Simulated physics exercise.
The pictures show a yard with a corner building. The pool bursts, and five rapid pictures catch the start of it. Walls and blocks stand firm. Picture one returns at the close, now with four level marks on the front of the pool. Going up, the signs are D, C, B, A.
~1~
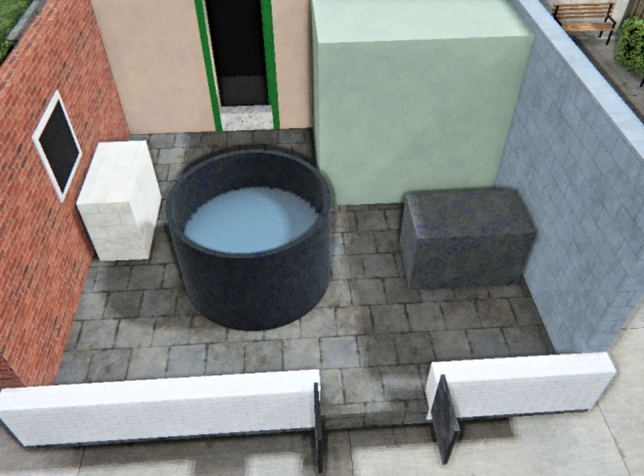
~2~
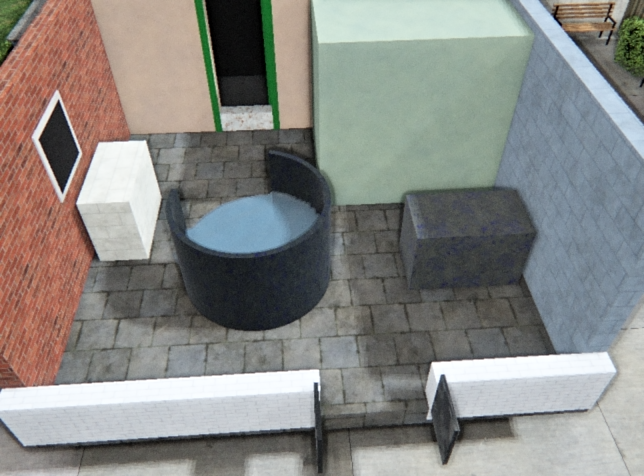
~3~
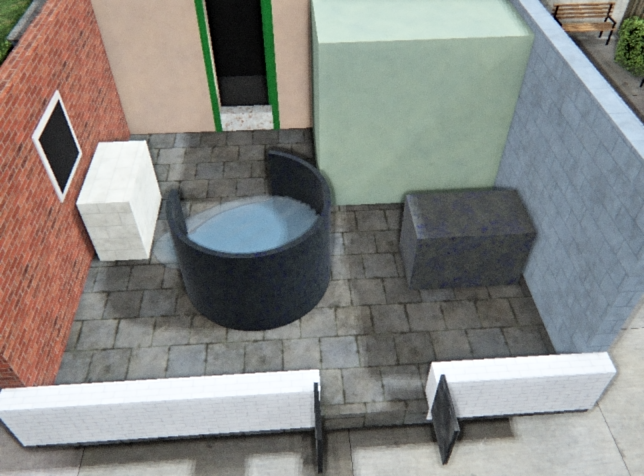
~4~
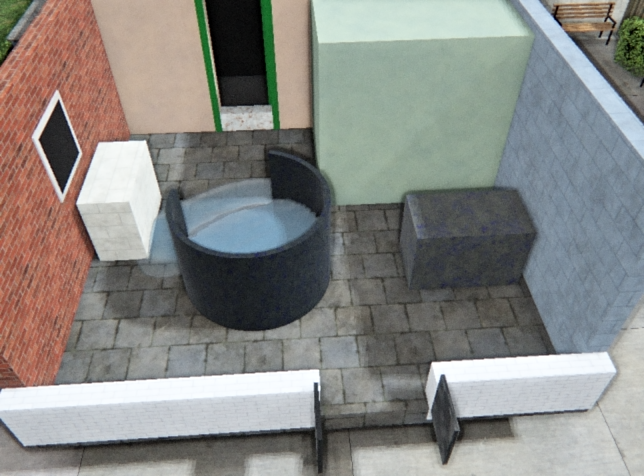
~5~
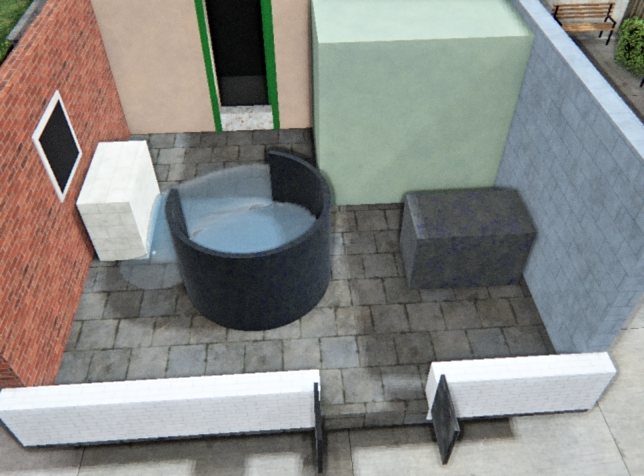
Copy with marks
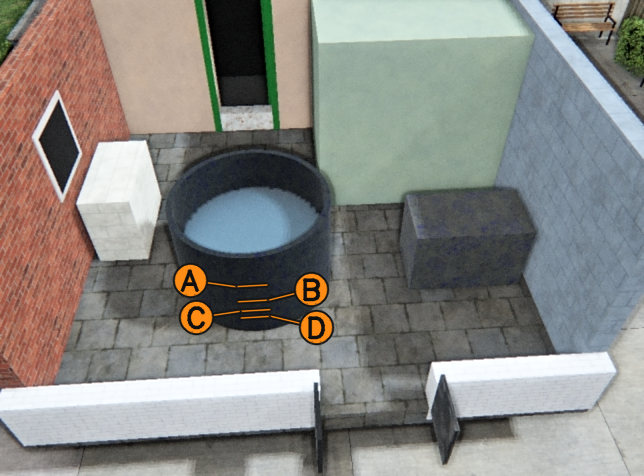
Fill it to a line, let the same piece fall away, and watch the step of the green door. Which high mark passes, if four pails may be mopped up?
The answer is level A.
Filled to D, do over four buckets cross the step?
No.
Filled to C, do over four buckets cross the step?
No, that is safe.
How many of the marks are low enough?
All of the four.
On the marked copy, A at (251, 285); B at (253, 300); C at (254, 310); D at (255, 317); from the bottom up D, C, B, A.
With A, a bucket or two gets in.
With B, nothing gets over.
With C, nothing gets over.
With D, nothing gets over.
